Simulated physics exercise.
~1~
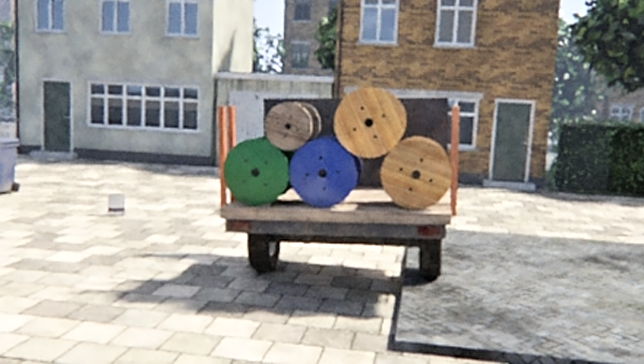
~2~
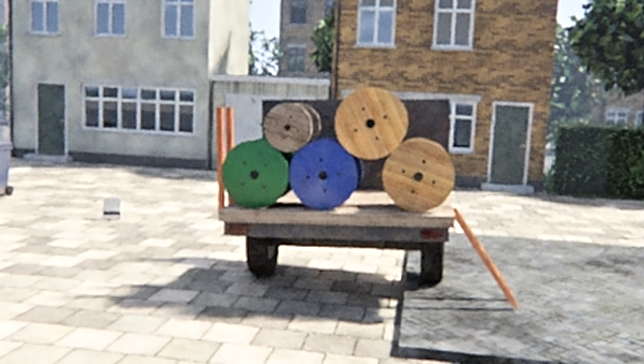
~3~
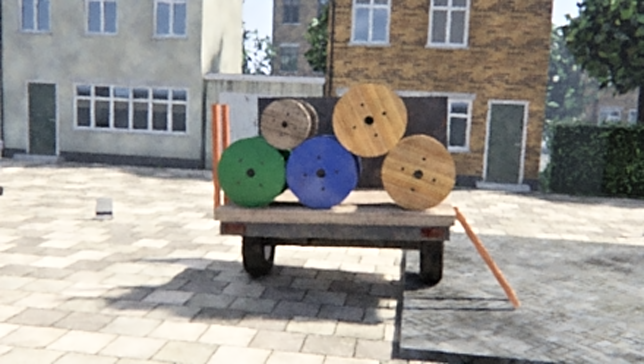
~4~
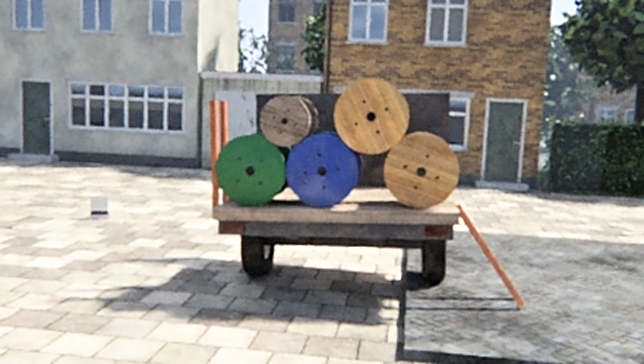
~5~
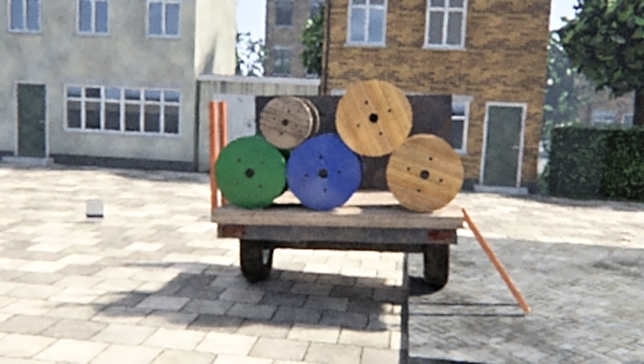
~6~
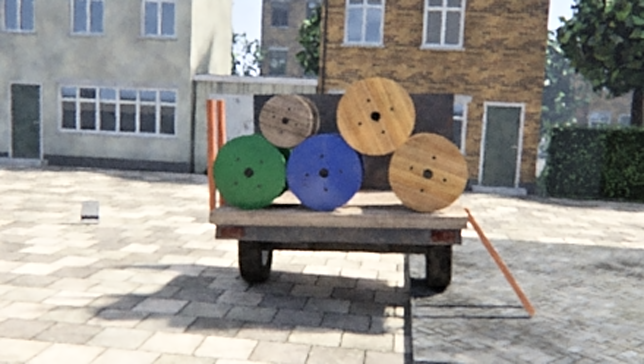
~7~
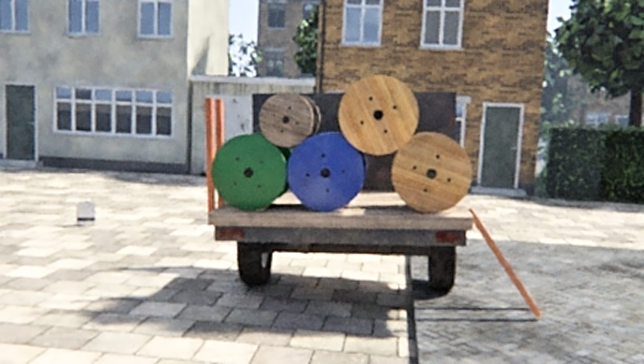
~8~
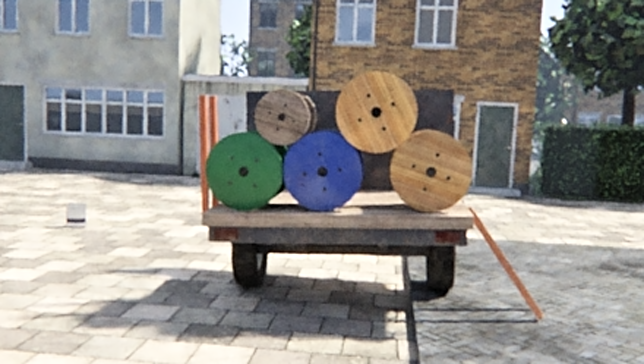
On a paved yard in front of houses, a flat trailer stood stacked with five big cable reels, one green and one blue, when the orange posts on the right dropped and leaned toward the ground, yet every reel stayed on the deck.
